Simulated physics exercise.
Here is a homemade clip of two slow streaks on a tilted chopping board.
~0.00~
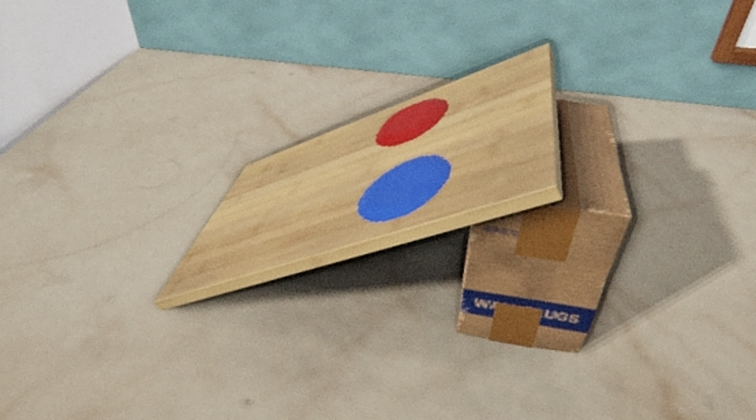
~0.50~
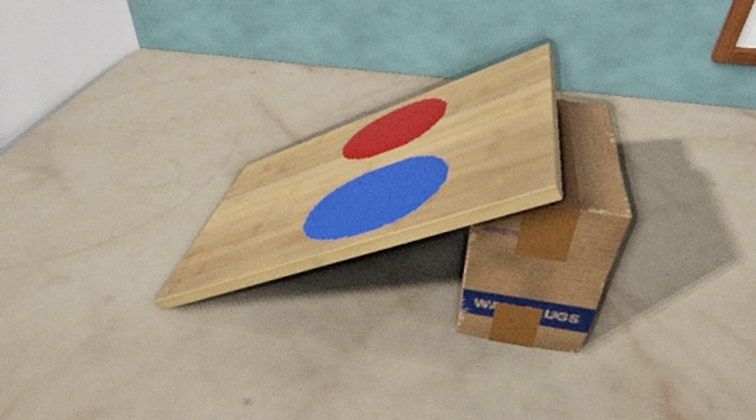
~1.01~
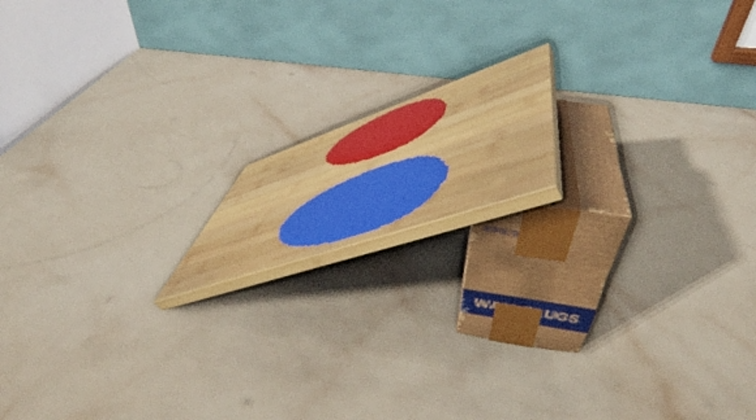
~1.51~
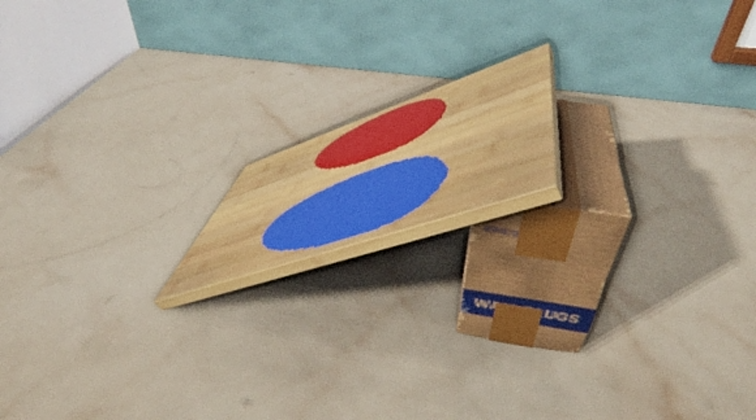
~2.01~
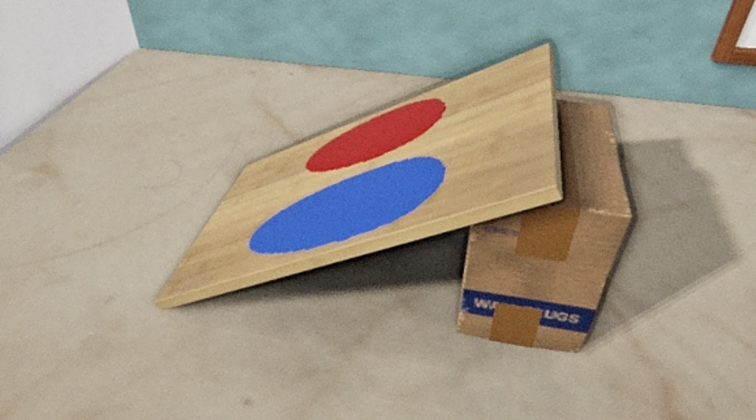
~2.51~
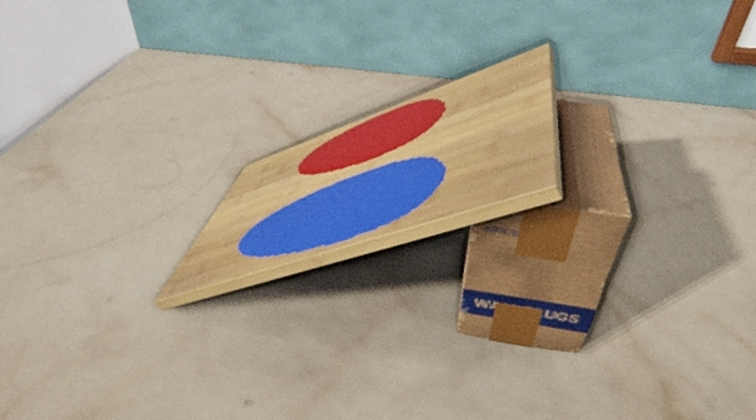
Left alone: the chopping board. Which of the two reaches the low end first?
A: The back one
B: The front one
B.
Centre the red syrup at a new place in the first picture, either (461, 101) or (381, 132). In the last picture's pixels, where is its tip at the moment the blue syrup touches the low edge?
First try near (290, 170), second try near (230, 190).
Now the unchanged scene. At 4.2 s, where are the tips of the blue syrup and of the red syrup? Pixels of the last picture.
(216, 247) and (281, 170).
After 4.2 s, the blue syrup is close to the edge; the red syrup is three quarters of the way down.
After 6.8 s, the blue syrup is at the low edge; the red syrup is close to the edge.
